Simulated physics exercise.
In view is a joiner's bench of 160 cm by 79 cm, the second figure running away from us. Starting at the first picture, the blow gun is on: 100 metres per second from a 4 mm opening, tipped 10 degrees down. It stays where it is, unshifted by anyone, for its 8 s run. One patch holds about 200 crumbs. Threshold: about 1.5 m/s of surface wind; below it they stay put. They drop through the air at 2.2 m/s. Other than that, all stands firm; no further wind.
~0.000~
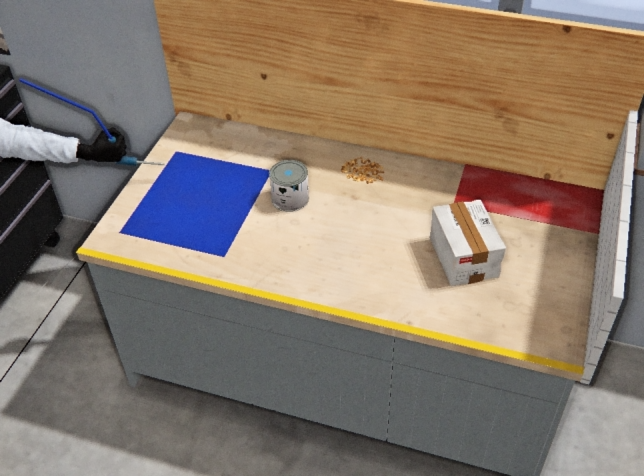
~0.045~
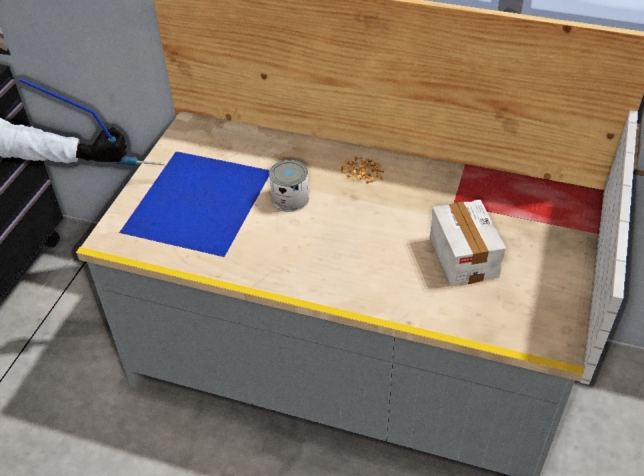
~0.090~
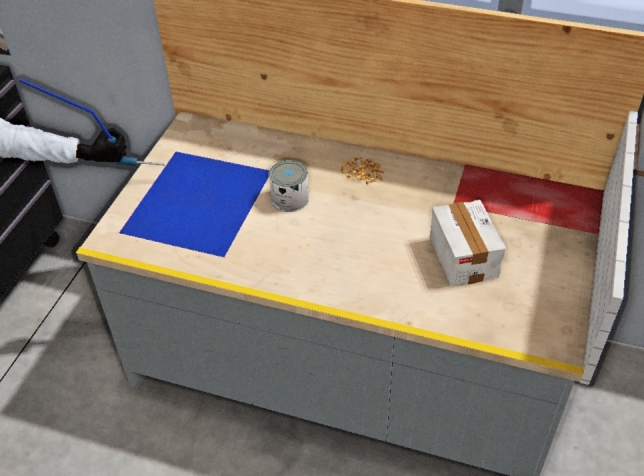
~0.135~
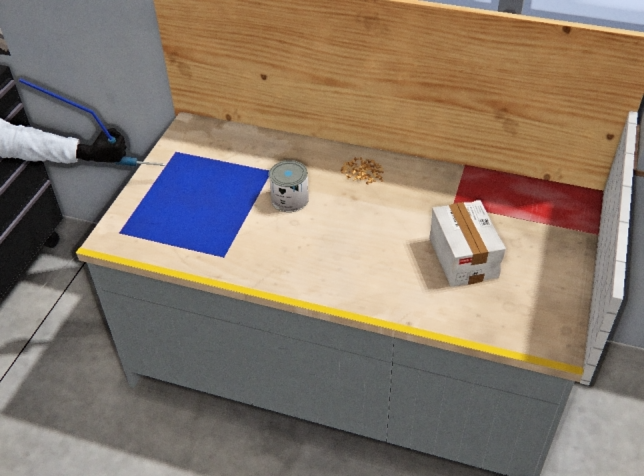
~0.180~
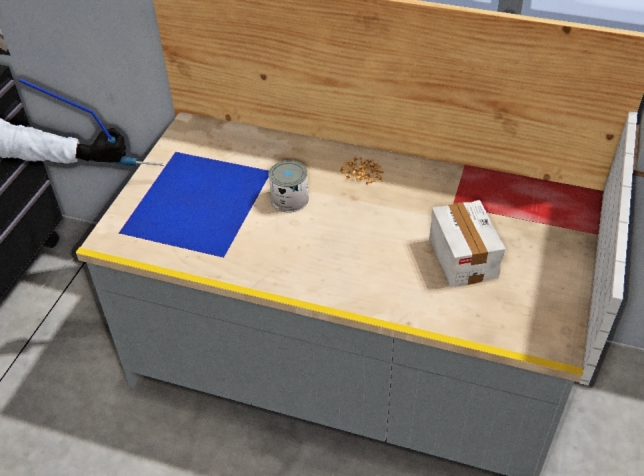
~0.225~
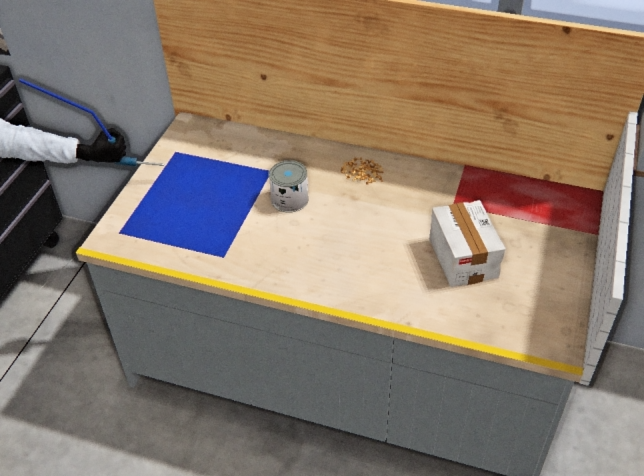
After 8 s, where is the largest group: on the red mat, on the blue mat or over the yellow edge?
Red.
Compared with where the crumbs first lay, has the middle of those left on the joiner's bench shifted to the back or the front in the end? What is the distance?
I'd say backward, around 5 cm.
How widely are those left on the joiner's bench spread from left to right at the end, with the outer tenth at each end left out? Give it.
Around 10 centimetres from left to right.
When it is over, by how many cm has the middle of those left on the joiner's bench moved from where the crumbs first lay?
Distance: Approx. 80 cm.
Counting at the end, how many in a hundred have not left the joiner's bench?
About 80 percent of them remain.
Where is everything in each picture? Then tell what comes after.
The middle of the crumbs is near (365, 172), none has stirred yet and the mouth of the blow gun is at (165, 164), in the first frame.
The middle of the crumbs is near (361, 171), none has stirred yet, the yellow edge is centred on (310, 309), the red mat is centred on (529, 198) and the blue mat is centred on (198, 201), in the second frame.
The middle of the crumbs is near (361, 171), none has stirred yet, the top of a tin is at (288, 173) and the top of a box is at (468, 227), in the third frame.
The middle of the crumbs is near (361, 172) and none has stirred yet, in the fourth frame.
The middle of the crumbs is near (361, 172) and none has stirred yet, in the fifth frame.
The middle of the crumbs is near (361, 172) and none has stirred yet, in the sixth frame.
After 1.6 s the count stands so, 0 % are over the yellow edge, 93 % on the red mat and 0 % on the blue mat; the middle of those still in play is near (586, 206).
After 2.6 s the count stands so, 0 % are over the yellow edge, 80 % on the red mat and 0 % on the blue mat; the middle of those still in play is near (592, 204).
After 4.4 s the count stands so, 7 % are over the yellow edge, 75 % on the red mat and 0 % on the blue mat; the middle of those still in play is near (590, 207).
After 8.0 s, at the end, 16 % are over the yellow edge, 66 % on the red mat and 0 % on the blue mat; the middle of those still in play is near (593, 204).
